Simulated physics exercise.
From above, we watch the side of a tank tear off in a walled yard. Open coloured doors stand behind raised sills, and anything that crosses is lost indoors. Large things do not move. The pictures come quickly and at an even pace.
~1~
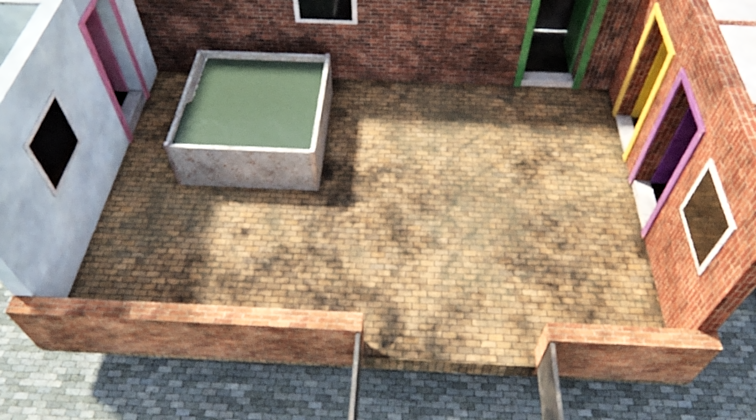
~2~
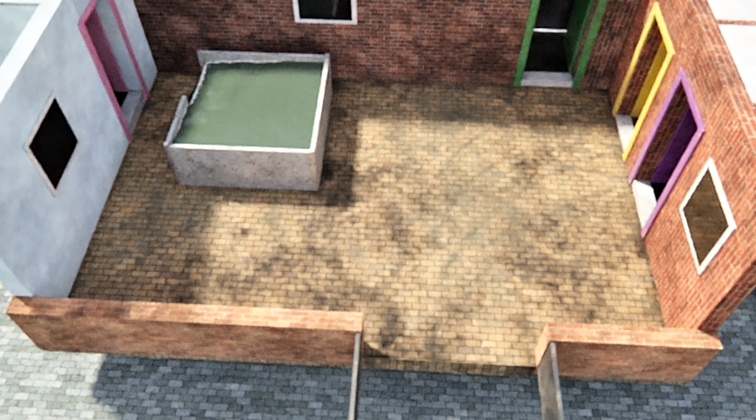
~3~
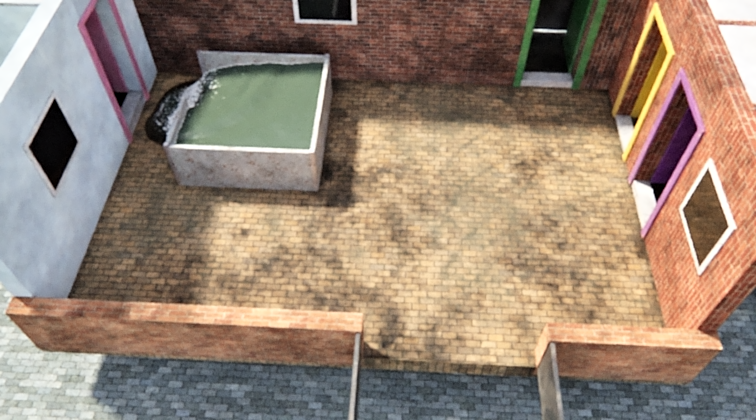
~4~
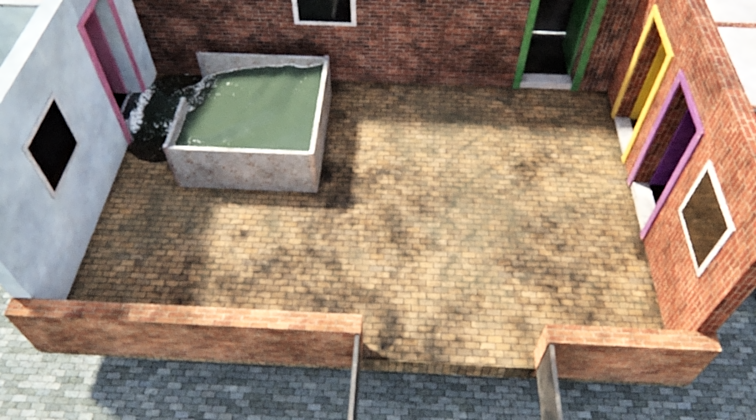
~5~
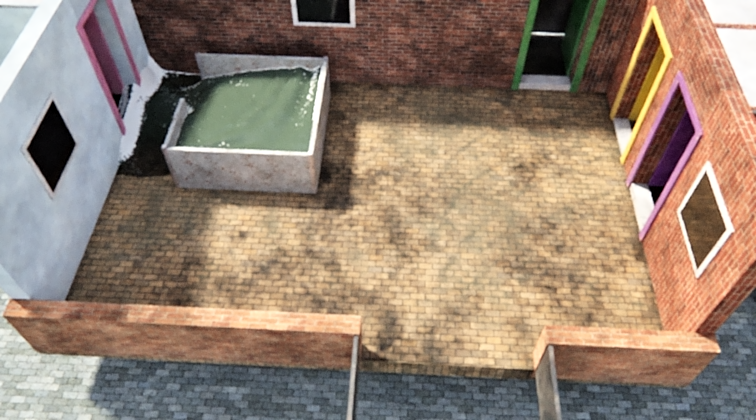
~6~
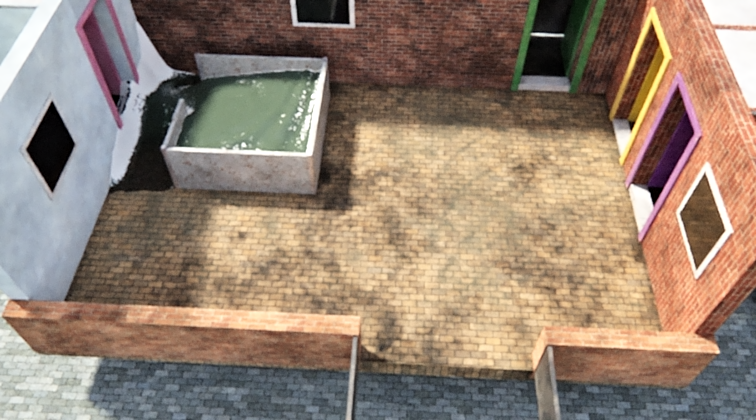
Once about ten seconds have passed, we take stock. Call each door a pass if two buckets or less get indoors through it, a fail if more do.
Green door: Pass, yellow door: Fail, pink door: Fail, purple door: Pass.
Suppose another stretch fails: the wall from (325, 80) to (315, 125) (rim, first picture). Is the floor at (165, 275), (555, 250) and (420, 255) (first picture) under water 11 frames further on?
Log: Point 1 unreached; point 2 inundated; point 3 inundated.
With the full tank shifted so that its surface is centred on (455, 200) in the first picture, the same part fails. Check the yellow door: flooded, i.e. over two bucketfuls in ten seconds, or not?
My reading: Yellow door stays under.
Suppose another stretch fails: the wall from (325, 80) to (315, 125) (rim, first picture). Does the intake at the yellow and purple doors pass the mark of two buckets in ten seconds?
Here the yellow door gets too much, and the purple door gets too much.
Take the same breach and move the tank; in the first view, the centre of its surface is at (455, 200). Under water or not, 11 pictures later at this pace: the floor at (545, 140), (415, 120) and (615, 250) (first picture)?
Readings in order: No flood; no flood; no flood.
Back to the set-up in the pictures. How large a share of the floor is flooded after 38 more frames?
About 85 per cent.
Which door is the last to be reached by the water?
The purple-painted one.
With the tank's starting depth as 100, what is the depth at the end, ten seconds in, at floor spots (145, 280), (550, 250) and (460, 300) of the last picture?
12, 12 and 4 per cent, roughly.
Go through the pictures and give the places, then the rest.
Still water in the open tank at (253, 102), in the first picture.
The front is at a hidden place, out from the gap at (201, 99), in the second picture.
The front is at (153, 133), out from the gap at (202, 102), in the third picture.
Water pours out at (201, 104) and has run to (129, 146), in the fourth picture.
Water pours out at (200, 105) and has run to (119, 170), in the fifth picture.
The front is at (111, 188), out from the gap at (199, 105), in the sixth picture.
A moment on, water covers 10 % of the floor; the green door not reached, the yellow door not reached, the pink door far over two buckets in, the purple door not reached.
Next, water covers 25 % of the floor; the green door not reached, the yellow door not reached, the pink door far over two buckets in, the purple door not reached.
Then, water covers 45 % of the floor; the green door wet at the sill, nothing in, the yellow door wet at the sill, nothing in, the pink door far over two buckets in, the purple door not reached.
Later, water covers 85 % of the floor; the green door wet at the sill, nothing in, the yellow door over two buckets in, the pink door far over two buckets in, the purple door wet at the sill, nothing in.
In the end, water covers 95 % of the floor; the green door wet at the sill, nothing in, the yellow door over two buckets in, the pink door far over two buckets in, the purple door wet at the sill, nothing in.
